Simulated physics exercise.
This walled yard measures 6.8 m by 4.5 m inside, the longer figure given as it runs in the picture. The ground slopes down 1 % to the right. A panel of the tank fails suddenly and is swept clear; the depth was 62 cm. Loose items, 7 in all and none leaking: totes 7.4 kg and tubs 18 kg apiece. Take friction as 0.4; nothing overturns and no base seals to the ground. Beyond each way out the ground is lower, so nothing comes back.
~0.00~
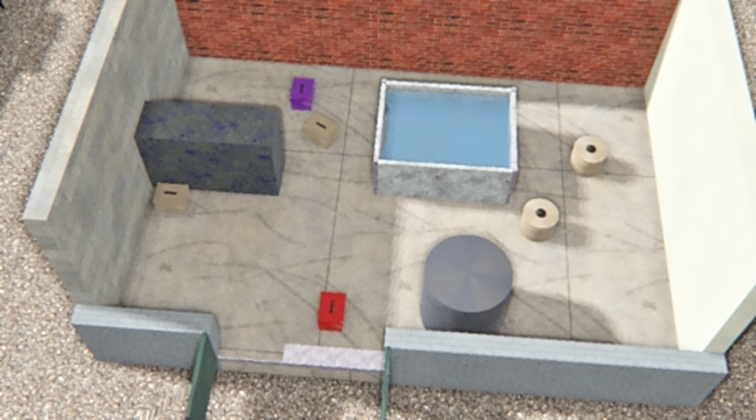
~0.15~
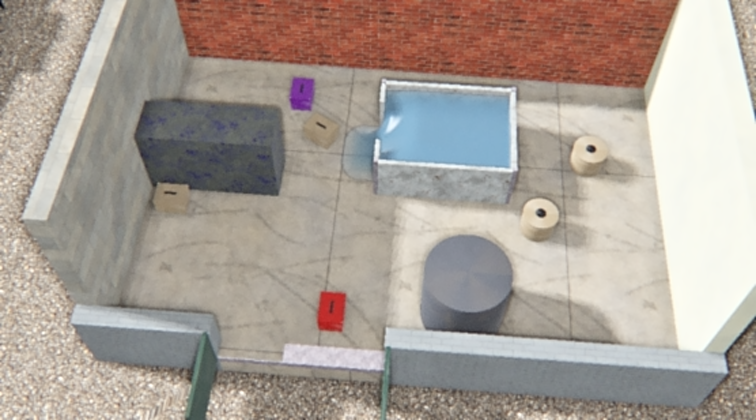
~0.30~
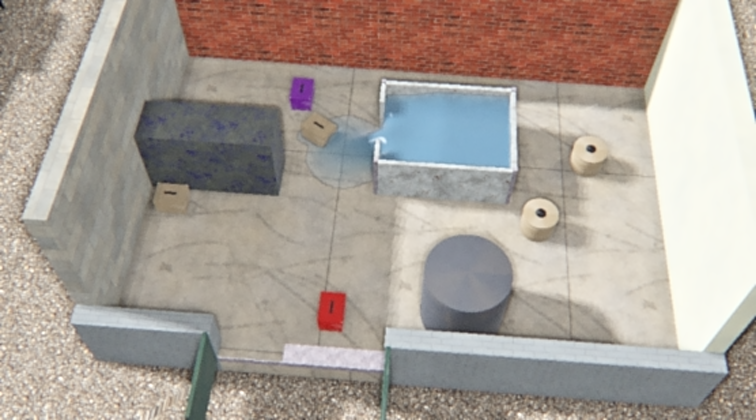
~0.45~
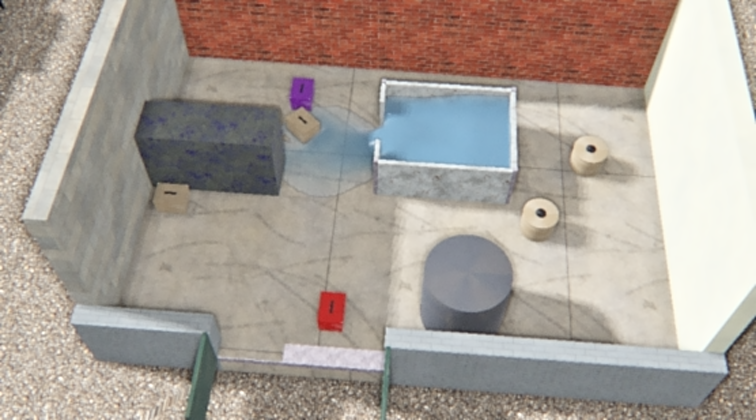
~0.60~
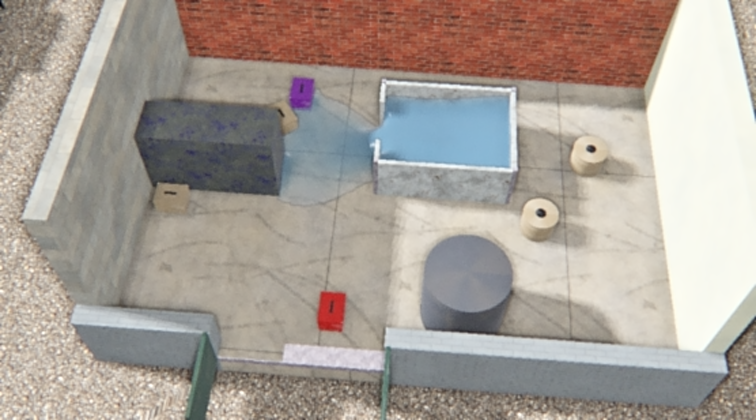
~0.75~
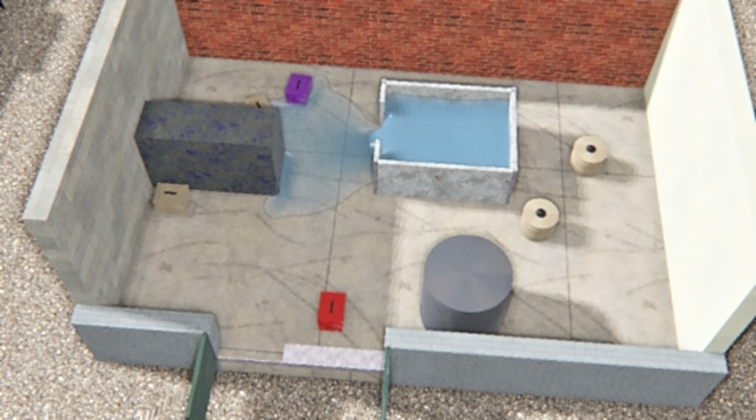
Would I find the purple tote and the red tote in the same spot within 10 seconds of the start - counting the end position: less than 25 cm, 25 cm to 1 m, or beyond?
The purple tote travels far; the red tote holds its place.
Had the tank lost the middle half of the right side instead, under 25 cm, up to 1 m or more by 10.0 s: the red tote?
In that case the red tote barely shifts.
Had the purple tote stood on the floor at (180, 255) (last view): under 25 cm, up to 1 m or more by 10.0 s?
It holds its place.
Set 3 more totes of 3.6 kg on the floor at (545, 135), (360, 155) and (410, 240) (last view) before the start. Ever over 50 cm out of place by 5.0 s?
In that order: Less, more, under.
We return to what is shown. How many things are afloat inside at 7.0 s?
I count 2.
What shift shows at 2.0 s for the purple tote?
About 140 cm.
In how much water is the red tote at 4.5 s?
About 2 cm.
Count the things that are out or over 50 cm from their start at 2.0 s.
2 of them.
After 2.0 s the purple tote is near (218, 49), 1.4 m from its start, afloat; the red tote is near (331, 307), 0.0 m from its start, aground; 0 of 7 are out; 2 afloat.
After 4.5 s the purple tote is near (329, 118), 0.7 m from its start, afloat; the red tote is near (331, 307), 0.0 m from its start, aground; 0 of 7 are out; 2 afloat.
After 7.0 s the purple tote is near (377, 91), 1.1 m from its start, afloat; the red tote is near (331, 307), 0.0 m from its start, aground; 0 of 7 are out; 2 afloat.
After 10.0 s the purple tote is near (558, 96), 3.6 m from its start, aground; the red tote is near (331, 307), 0.0 m from its start, aground; 0 of 7 are out; 1 afloat.
